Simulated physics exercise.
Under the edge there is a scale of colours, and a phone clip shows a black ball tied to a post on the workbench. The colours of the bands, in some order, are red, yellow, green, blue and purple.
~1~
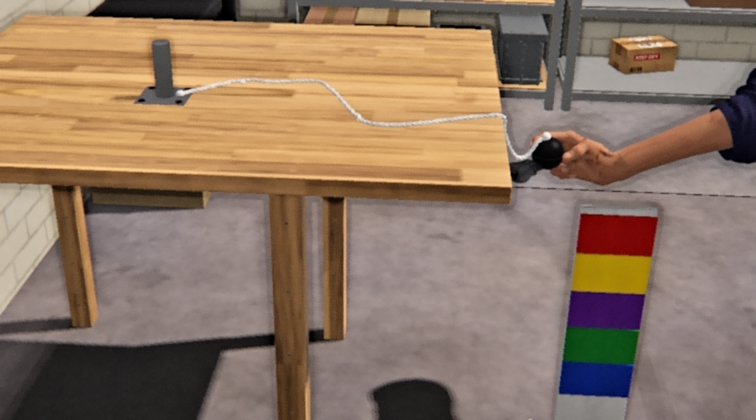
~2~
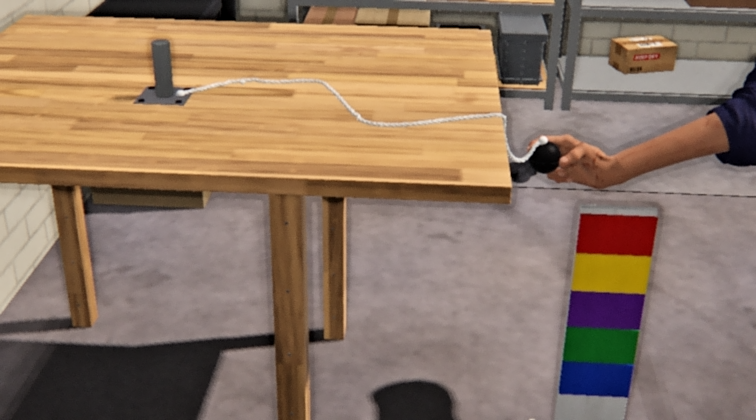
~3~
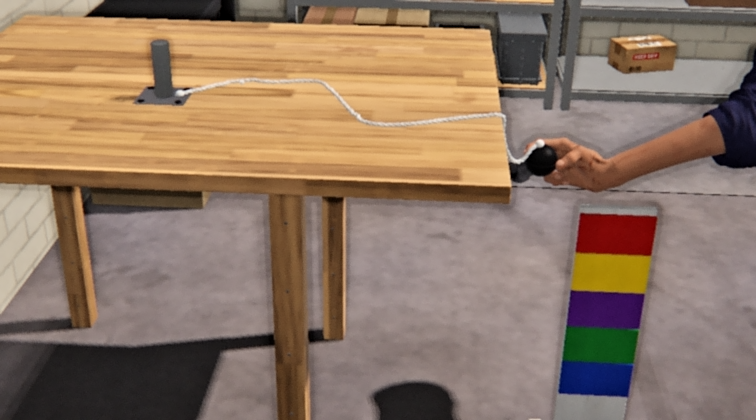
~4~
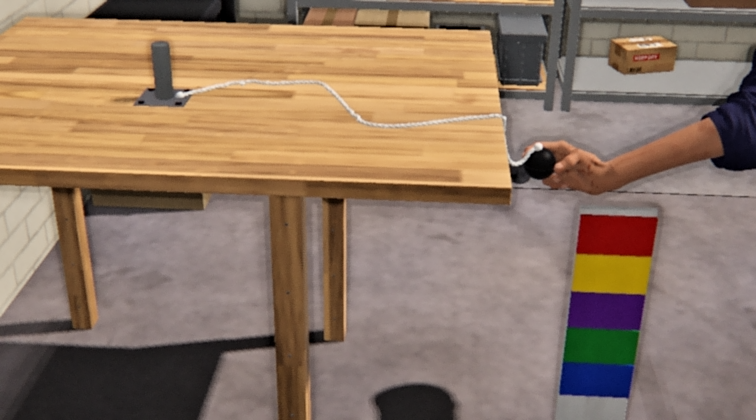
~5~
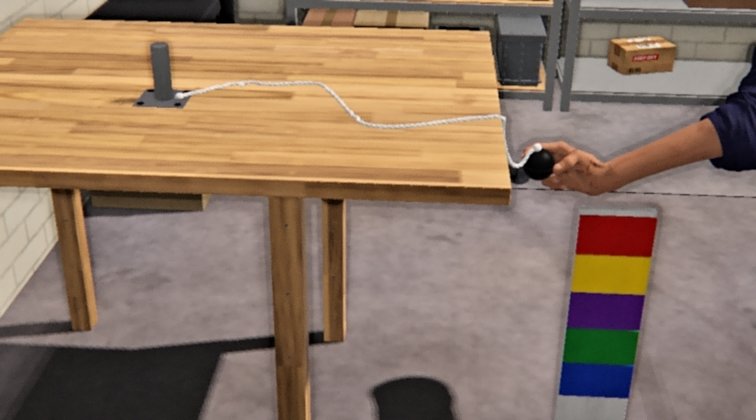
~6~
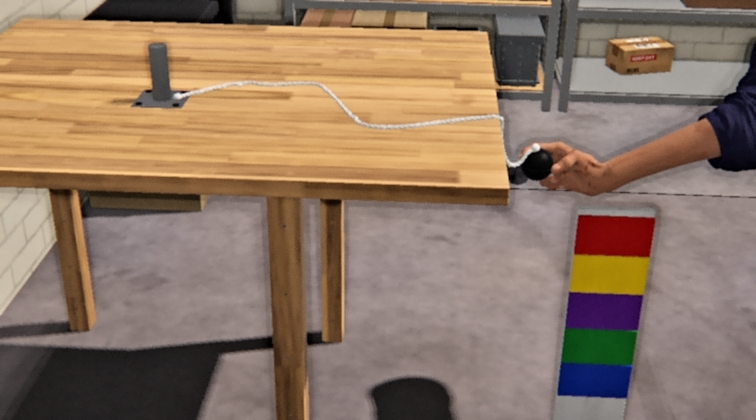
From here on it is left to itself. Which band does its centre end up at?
Purple.
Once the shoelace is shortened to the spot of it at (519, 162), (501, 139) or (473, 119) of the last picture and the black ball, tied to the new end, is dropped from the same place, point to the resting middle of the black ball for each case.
In order, it comes to rest around (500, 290), (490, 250) and (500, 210).
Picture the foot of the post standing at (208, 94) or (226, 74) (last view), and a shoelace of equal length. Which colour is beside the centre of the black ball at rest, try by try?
Going case by case, it's green and then green.
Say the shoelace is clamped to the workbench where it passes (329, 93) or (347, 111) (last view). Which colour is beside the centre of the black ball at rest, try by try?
Note: Try 1 yellow; try 2 red.
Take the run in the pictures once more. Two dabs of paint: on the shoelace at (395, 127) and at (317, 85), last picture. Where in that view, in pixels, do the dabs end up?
Final positions are (498, 117) and (350, 102), in that order.
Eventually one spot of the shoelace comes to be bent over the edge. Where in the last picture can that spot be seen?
Answer: The point at (388, 128).
A little later, ball near (447, 284); level with purple.
Next, ball near (509, 303); level with purple.
When it is over, ball near (492, 302); level with purple. Its middle rests at the purple band.
